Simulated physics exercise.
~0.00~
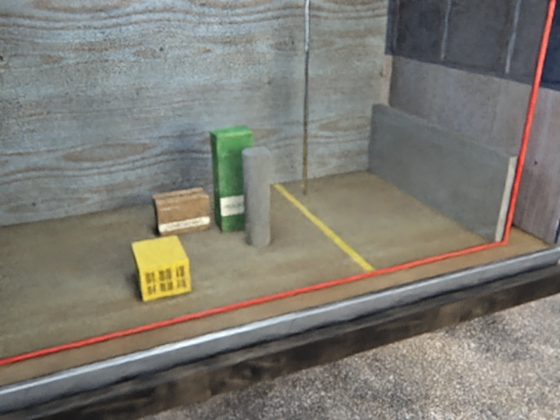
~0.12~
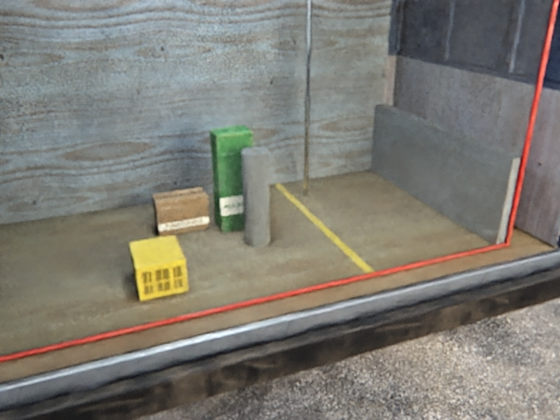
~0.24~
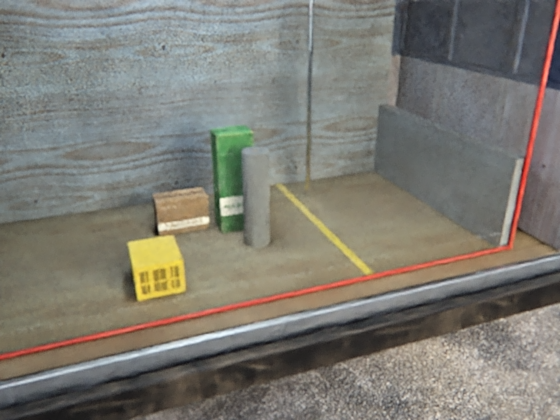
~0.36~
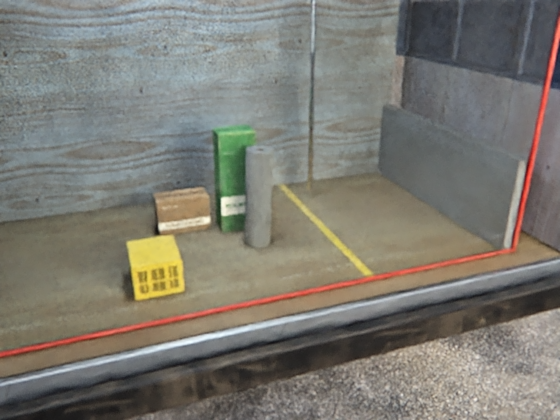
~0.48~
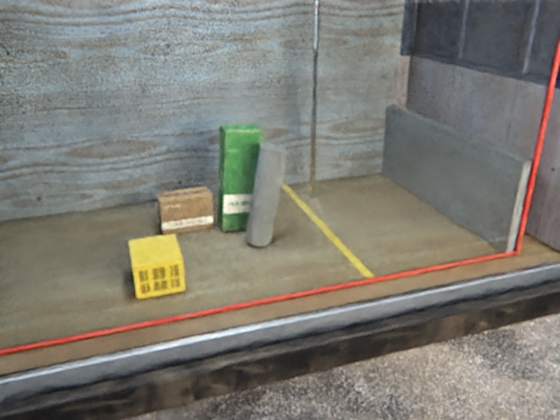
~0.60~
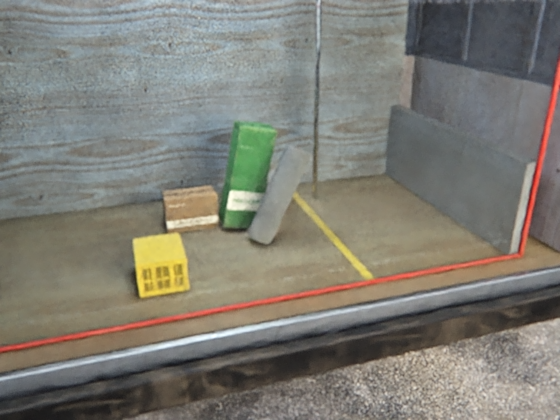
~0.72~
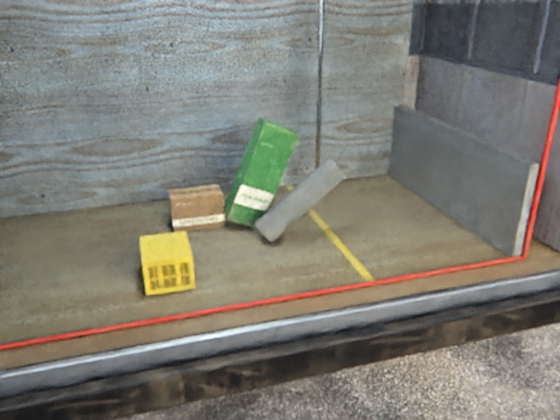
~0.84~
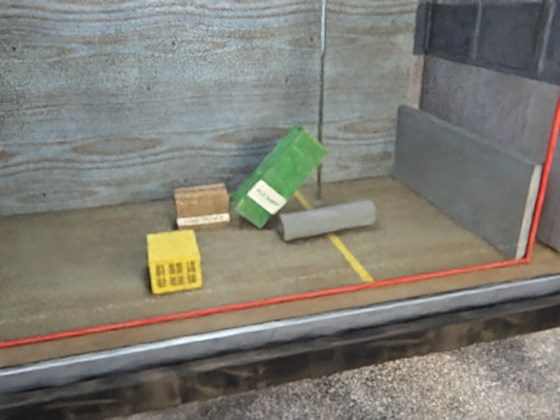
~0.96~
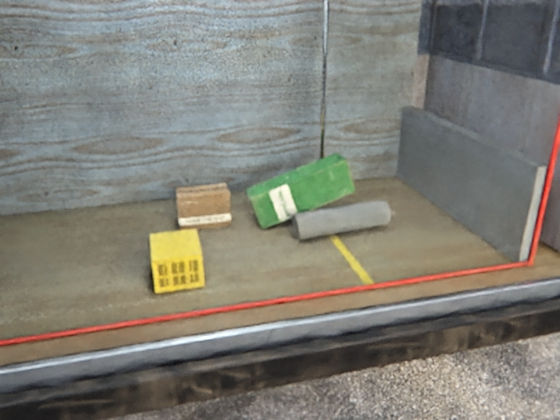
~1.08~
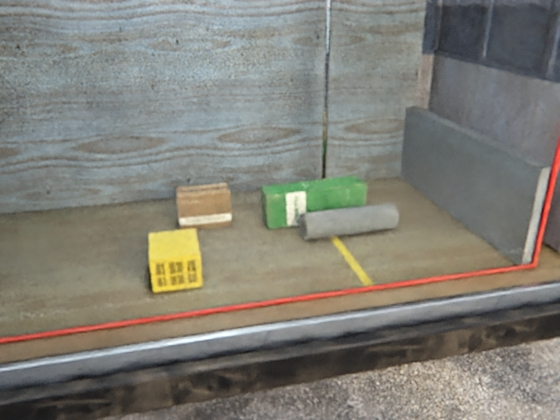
Green tall box and grey roll toppling rightward as yellow crate and brown carton slide slightly, the roll ending past a yellow line.
